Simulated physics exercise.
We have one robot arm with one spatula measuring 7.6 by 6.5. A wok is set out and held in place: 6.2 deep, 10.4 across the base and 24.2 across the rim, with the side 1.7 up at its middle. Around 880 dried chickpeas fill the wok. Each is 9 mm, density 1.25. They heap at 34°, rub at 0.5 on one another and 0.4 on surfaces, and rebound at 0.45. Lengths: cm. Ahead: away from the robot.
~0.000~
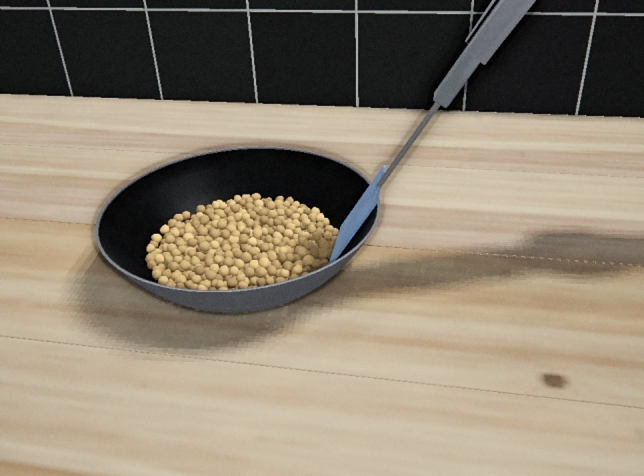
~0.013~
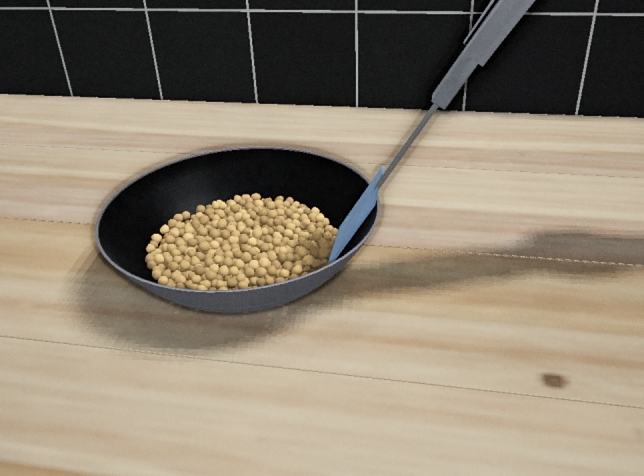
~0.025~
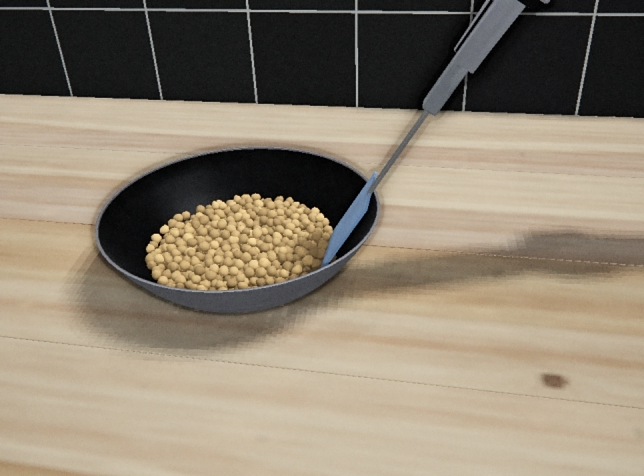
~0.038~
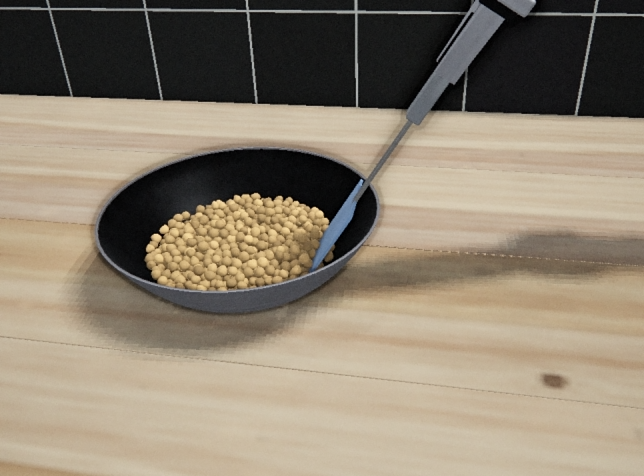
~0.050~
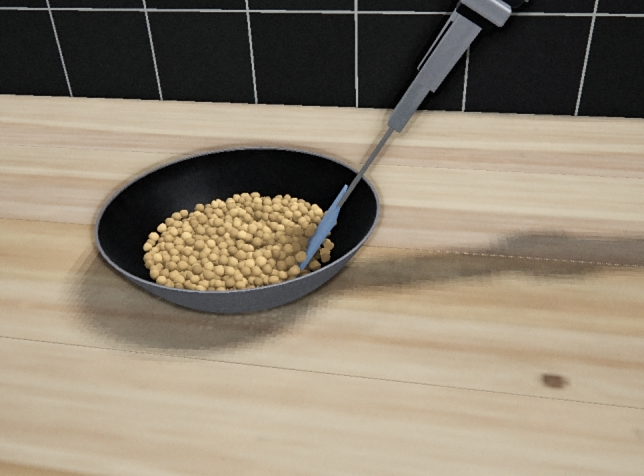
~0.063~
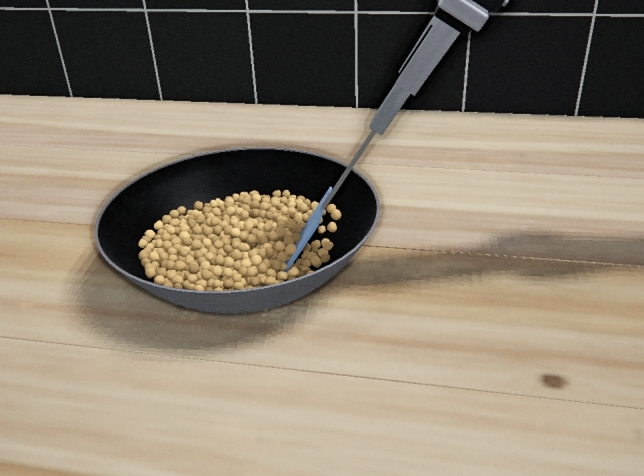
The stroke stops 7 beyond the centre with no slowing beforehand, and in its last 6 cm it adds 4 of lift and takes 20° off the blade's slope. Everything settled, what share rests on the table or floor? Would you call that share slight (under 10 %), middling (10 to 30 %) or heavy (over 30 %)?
It is middling.
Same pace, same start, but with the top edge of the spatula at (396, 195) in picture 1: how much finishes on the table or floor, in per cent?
Around 20 percent ends up on the table or floor.
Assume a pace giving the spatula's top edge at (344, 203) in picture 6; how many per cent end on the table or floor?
15 %.
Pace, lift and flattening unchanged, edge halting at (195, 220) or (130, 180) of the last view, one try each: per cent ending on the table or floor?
Some 10 and 35 per cent.
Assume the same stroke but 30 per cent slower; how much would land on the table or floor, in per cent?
Near 15 %.
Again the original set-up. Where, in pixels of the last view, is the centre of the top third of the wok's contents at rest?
The middle lies somewhere around (172, 233).
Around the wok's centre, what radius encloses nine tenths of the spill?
It comes out at close to 55 centimetres.
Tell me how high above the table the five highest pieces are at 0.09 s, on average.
Roughly 6 centimetres.
After 0.09 s, sloping 59°, highest piece 6 above the table; 885 in the wok.
After 0.13 s, sloping 52°, highest piece 7 above the table; 885 in the wok.
After 0.34 s, sloping 39°, highest piece 11 above the table; 696 in the wok, 64 on the table or floor, 125 on the blade or in flight.
After 1.39 s, sloping 39°, highest piece 6 above the table; 696 in the wok, 189 on the table or floor.
In the end, 696 in the wok, 189 on the table or floor. That is 21 % on the table or floor.
